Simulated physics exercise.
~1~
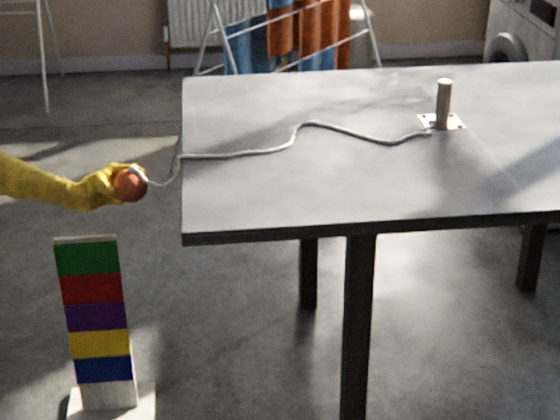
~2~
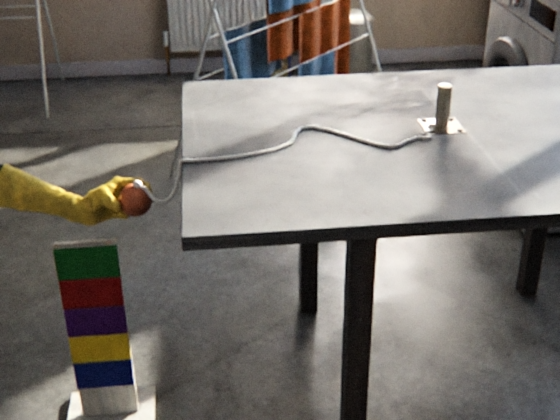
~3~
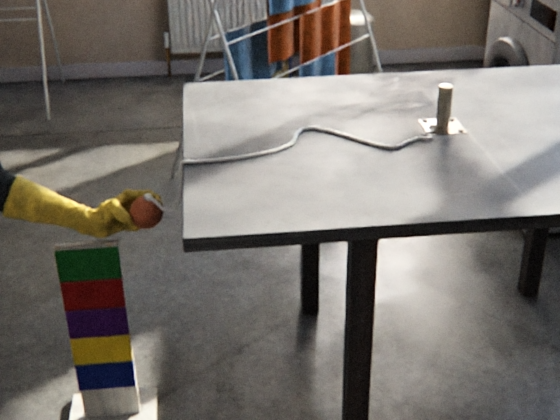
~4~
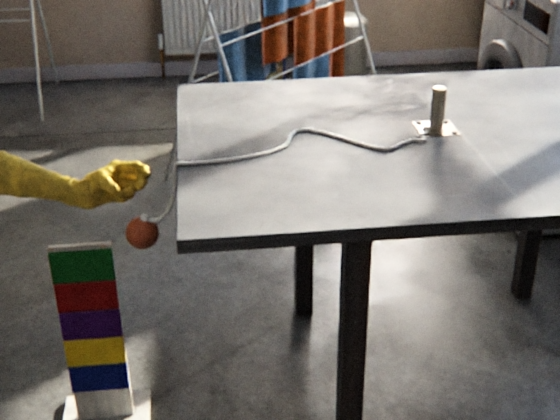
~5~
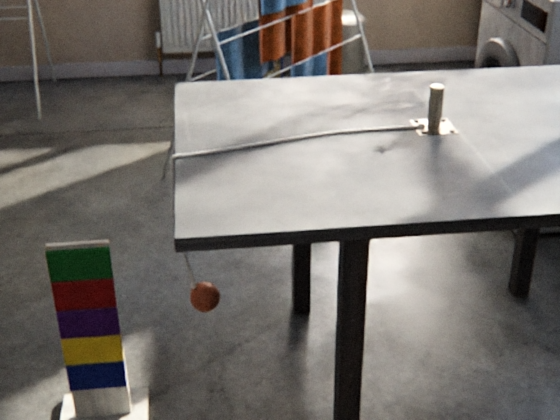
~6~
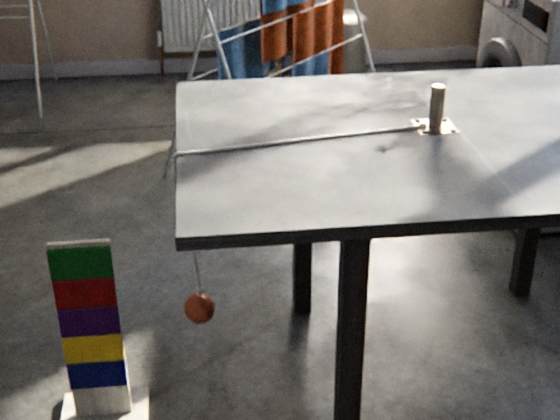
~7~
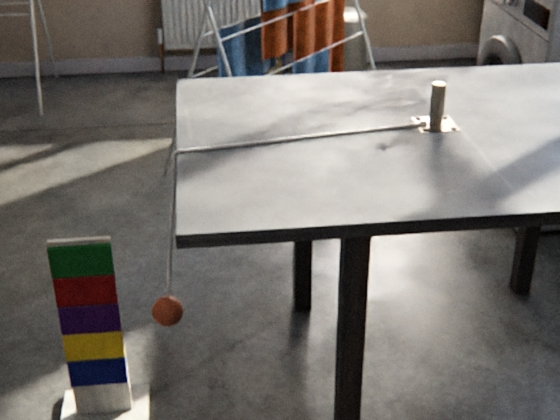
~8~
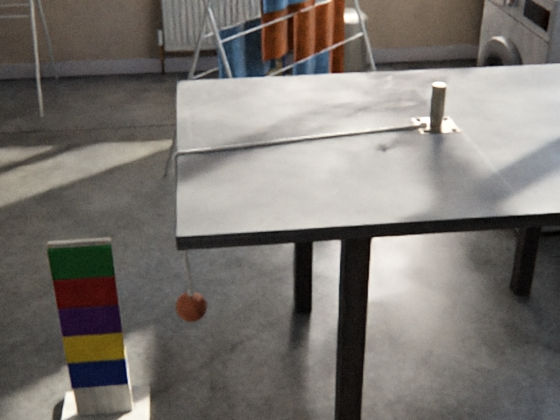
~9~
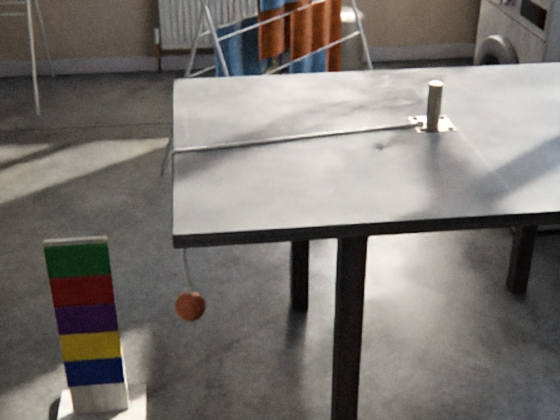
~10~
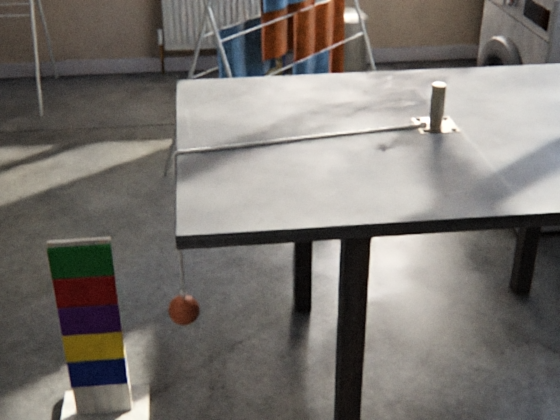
We see a yellow-gloved hand release an orange ball tied to a cord at a table's edge, beside a striped coloured block; the ball drops, pulls the cord straight from a metal post, swings slightly and hangs level with the purple band.
